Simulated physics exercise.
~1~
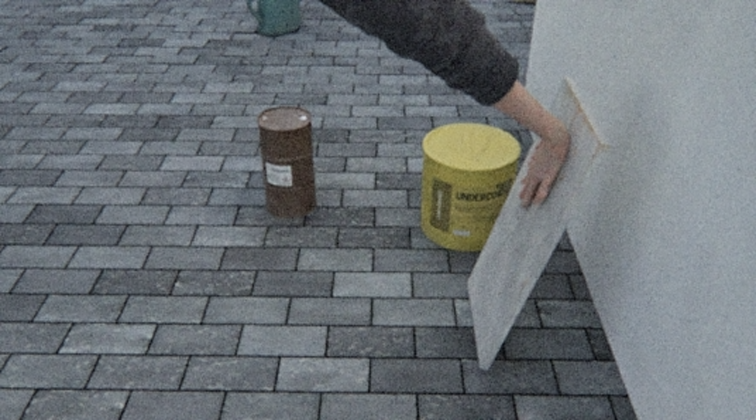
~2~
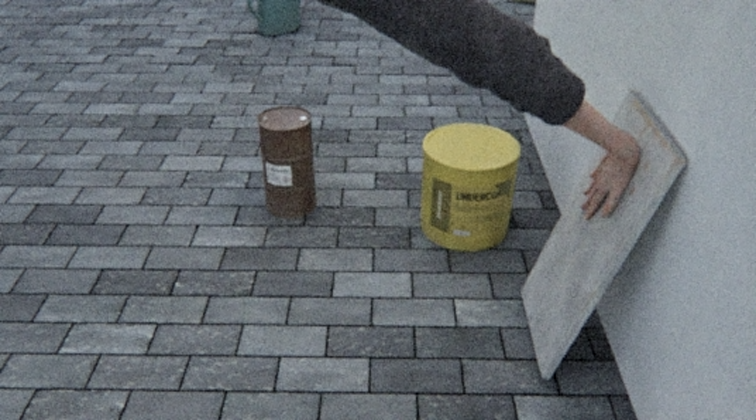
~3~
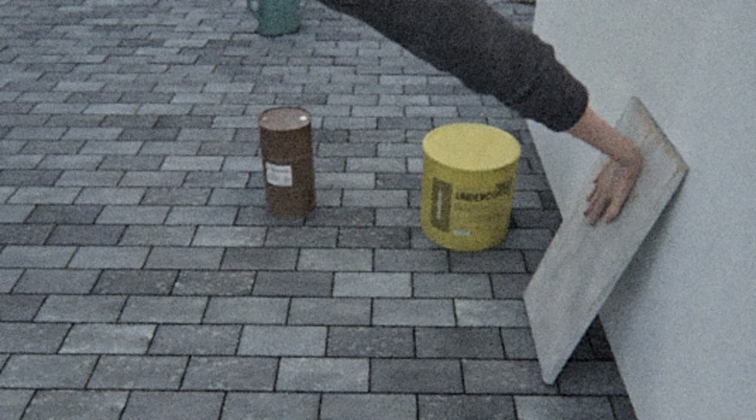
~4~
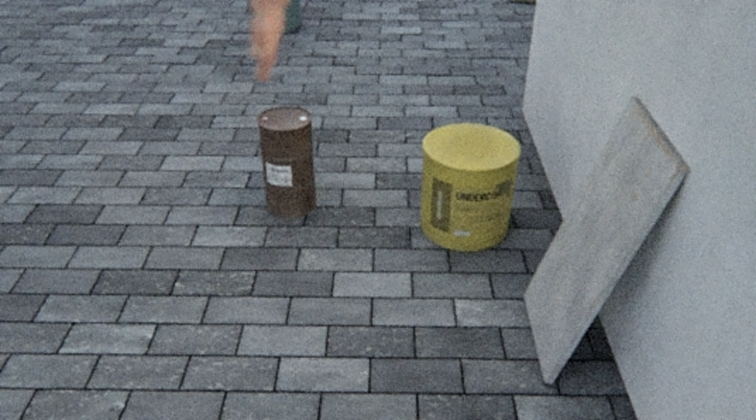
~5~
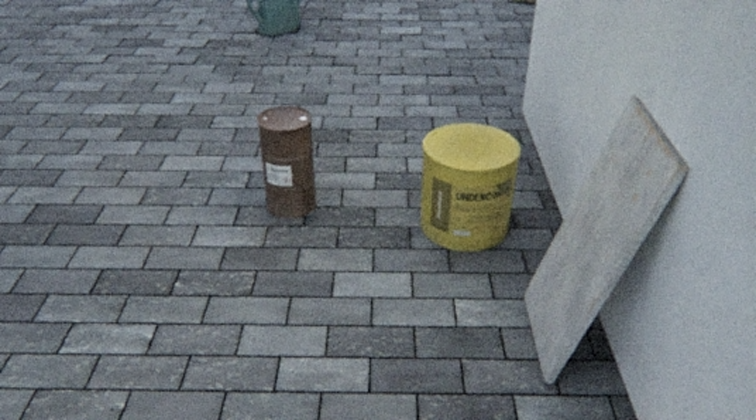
To begin with, a dark-sleeved arm reaches in from the top and holds a whitish board at a slant beside a pale wall, on grey paving where a brown canister and a yellow pail stand. The hand moves the board to the right, away from the pail, until it rests against the wall. It then settles the board slightly lower, with the palm still on its face. The hand lets go and draws back toward the upper left, out of view. The board stays leaning against the wall, and the canister and pail remain where they were.
